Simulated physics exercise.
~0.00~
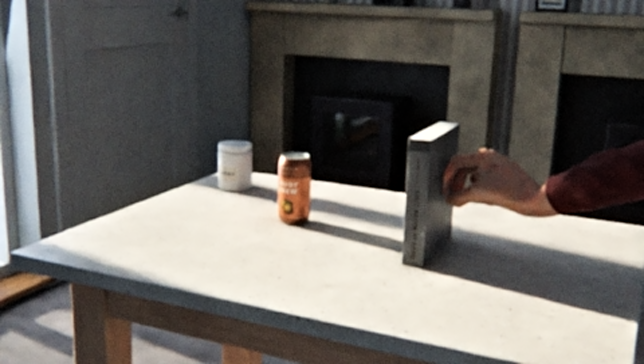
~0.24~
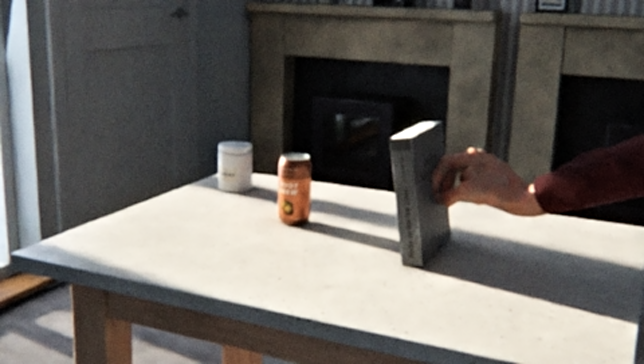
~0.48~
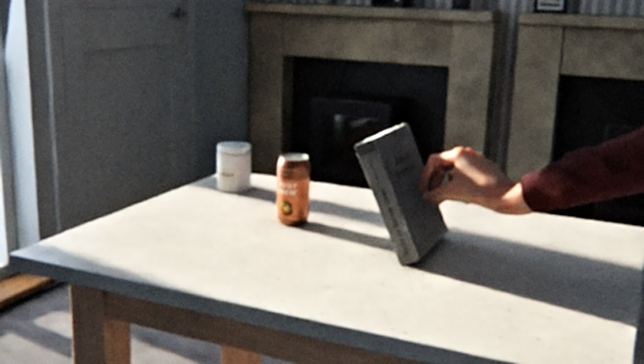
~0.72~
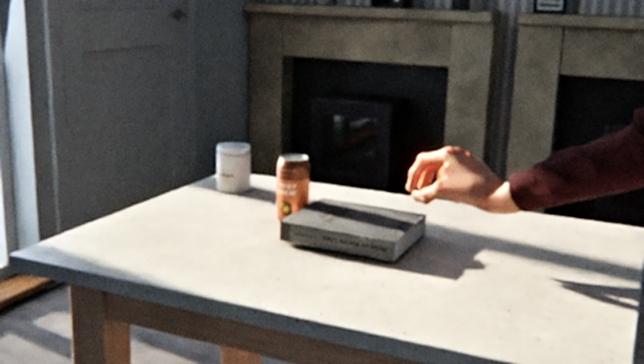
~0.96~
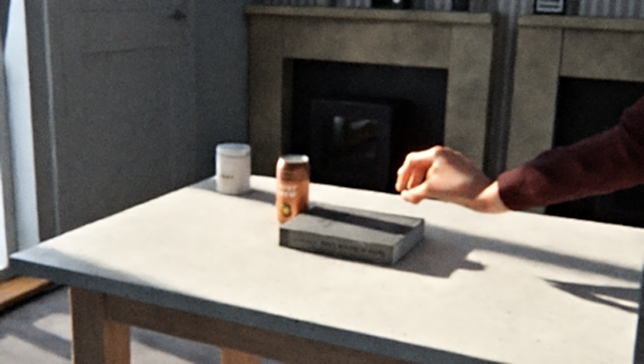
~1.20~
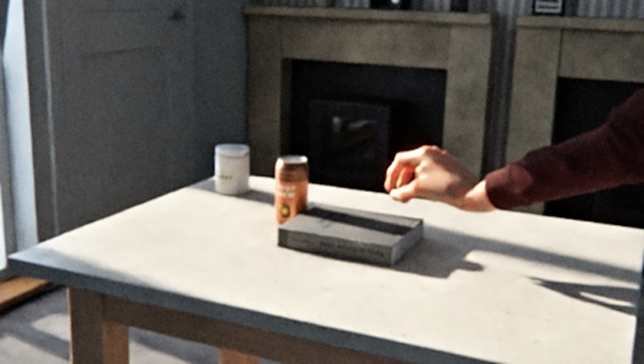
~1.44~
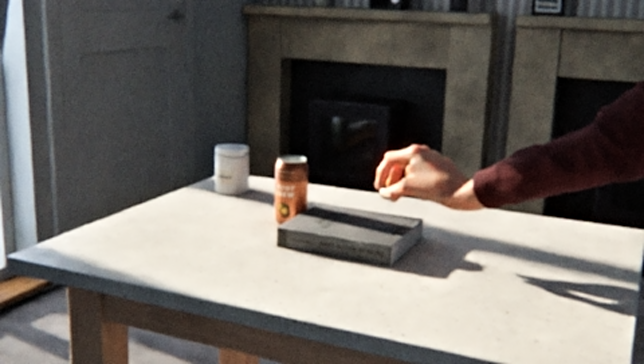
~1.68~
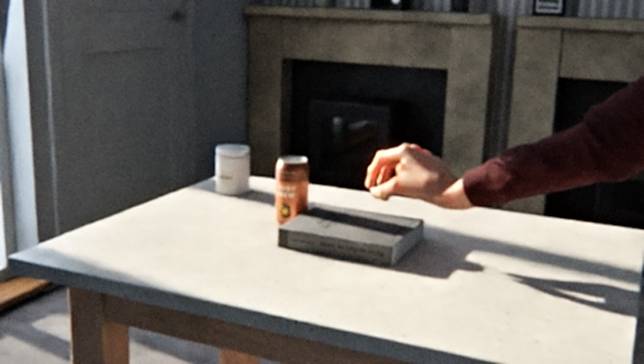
A hand pushes an upright grey book leftward until it topples flat beside an orange can.
